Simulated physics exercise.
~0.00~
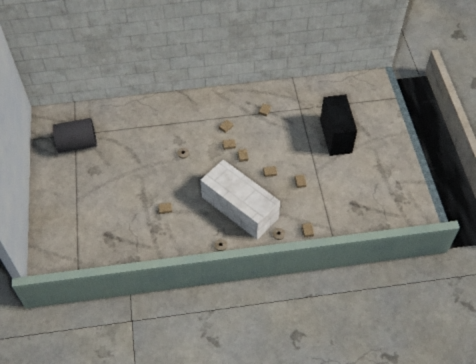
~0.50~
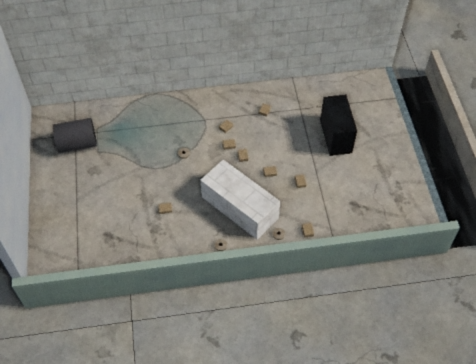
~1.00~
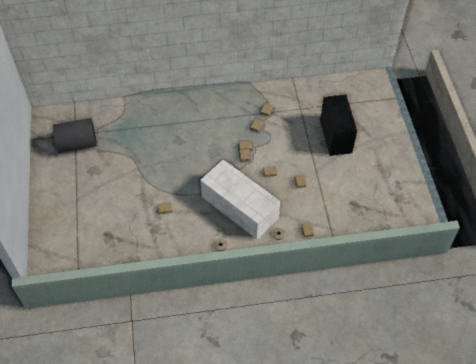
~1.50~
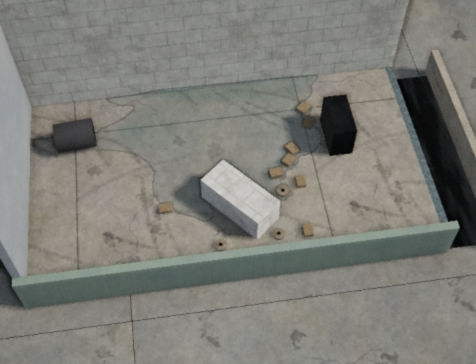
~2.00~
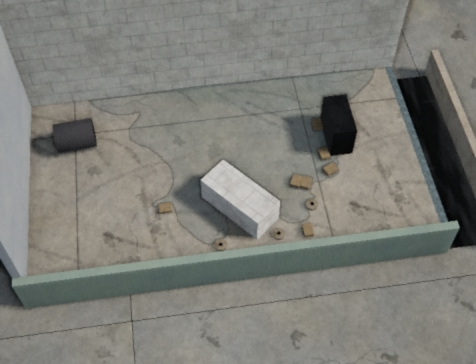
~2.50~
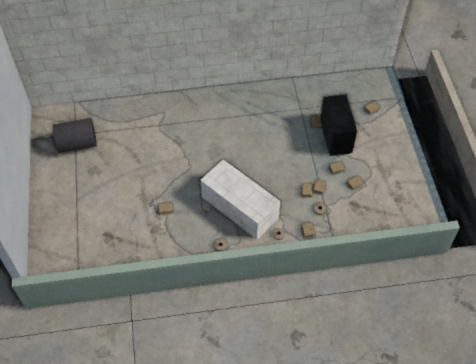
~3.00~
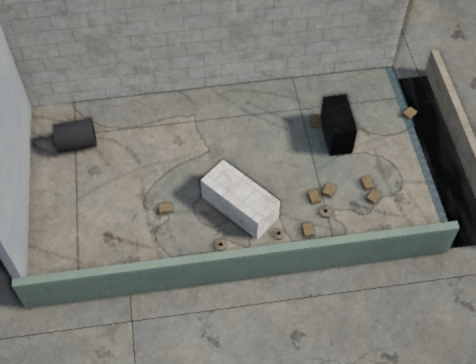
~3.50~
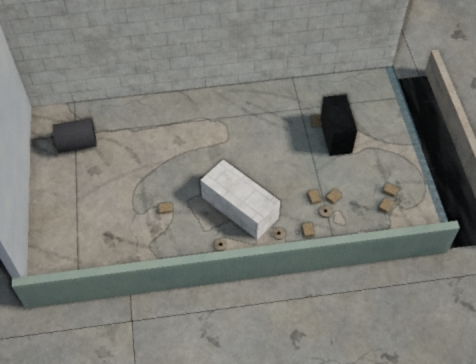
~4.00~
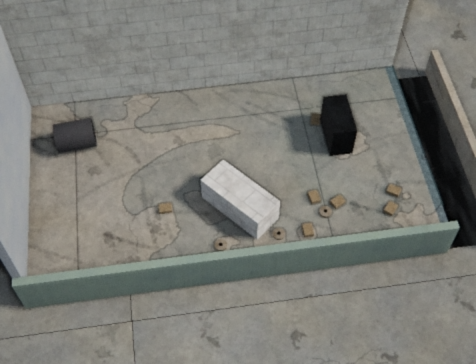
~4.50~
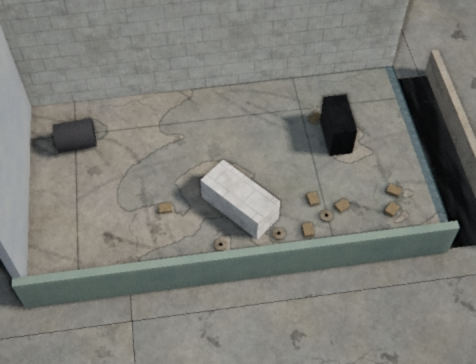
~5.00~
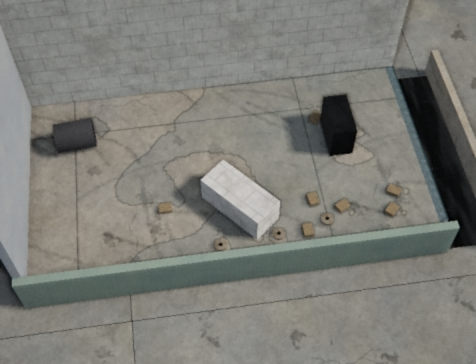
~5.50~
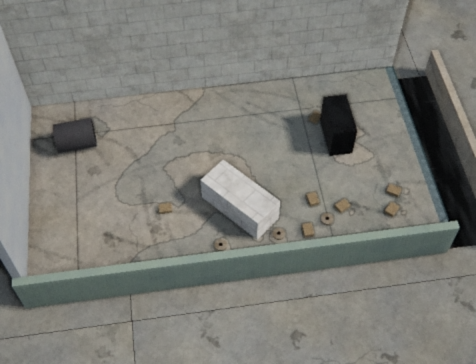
Water spills from a dark drum and sweeps small tan blocks rightward before they settle.
